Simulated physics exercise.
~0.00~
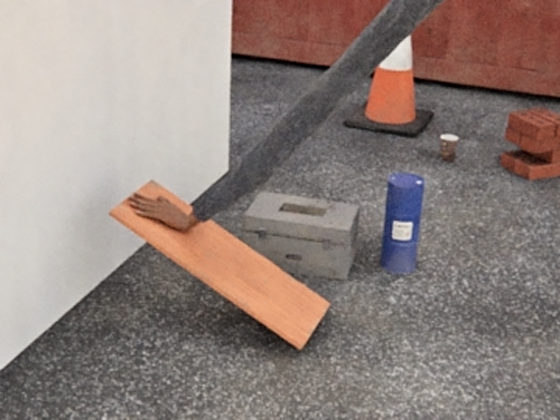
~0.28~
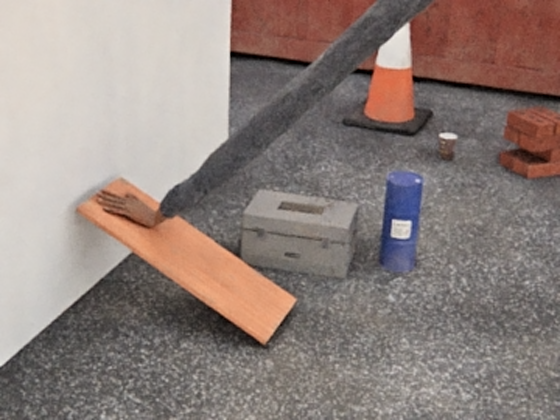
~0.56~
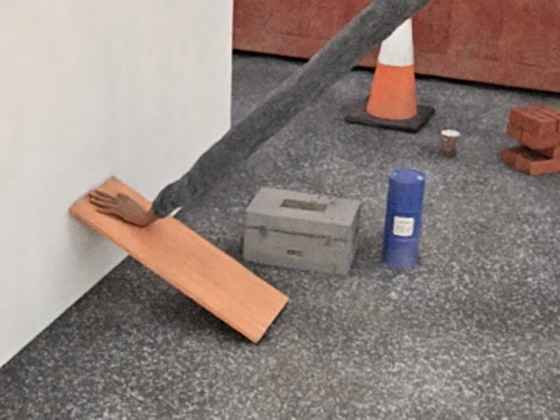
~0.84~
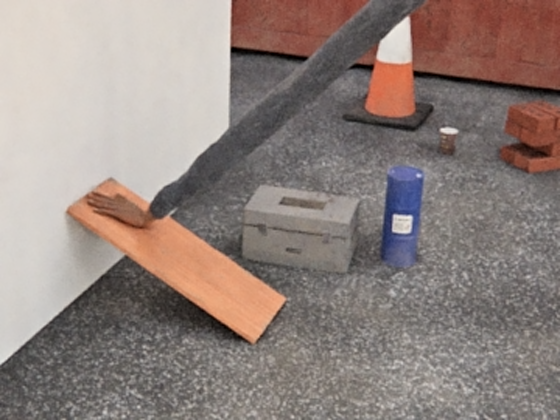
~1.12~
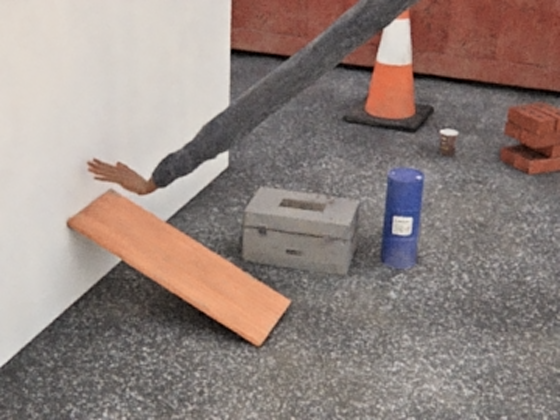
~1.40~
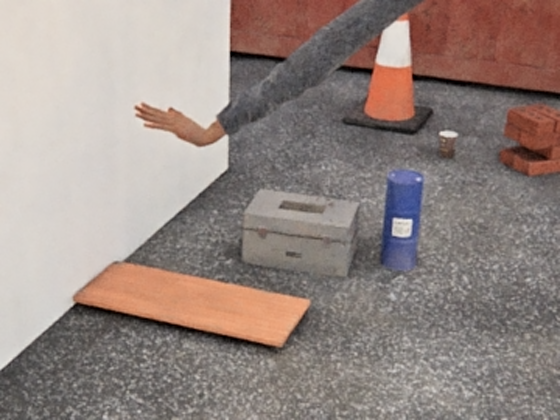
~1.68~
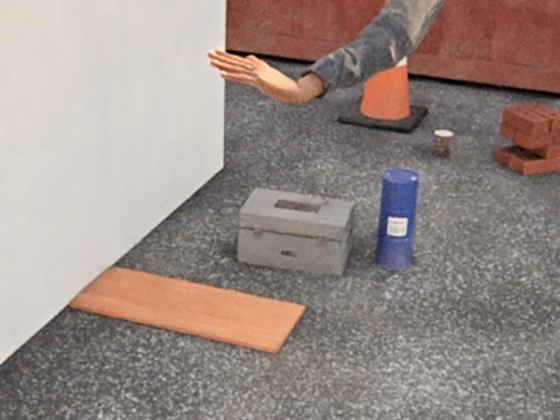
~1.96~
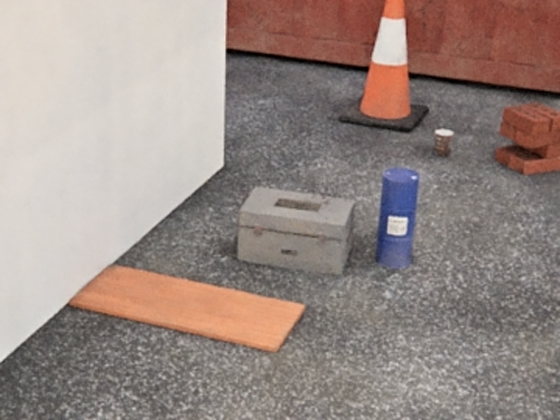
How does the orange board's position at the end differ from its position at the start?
At the start the orange board is tilted, with its upper end raised under the hand. At the end it lies flat on the floor at the foot of the wall, lower and a little farther left.
An arm in a grey sleeve reaches in from the upper right, its hand on a tilted orange board beside a bare white wall, seen from slightly above. On the dark speckled floor to the right are a grey toolbox and a blue canister, with an orange and white cone, a small cup and reddish bricks farther back. The hand moves the board left until its upper end rests against the wall. Then it lets go and draws back, and the board slips down. The arm leaves the view, and the board ends up lying flat at the foot of the wall.
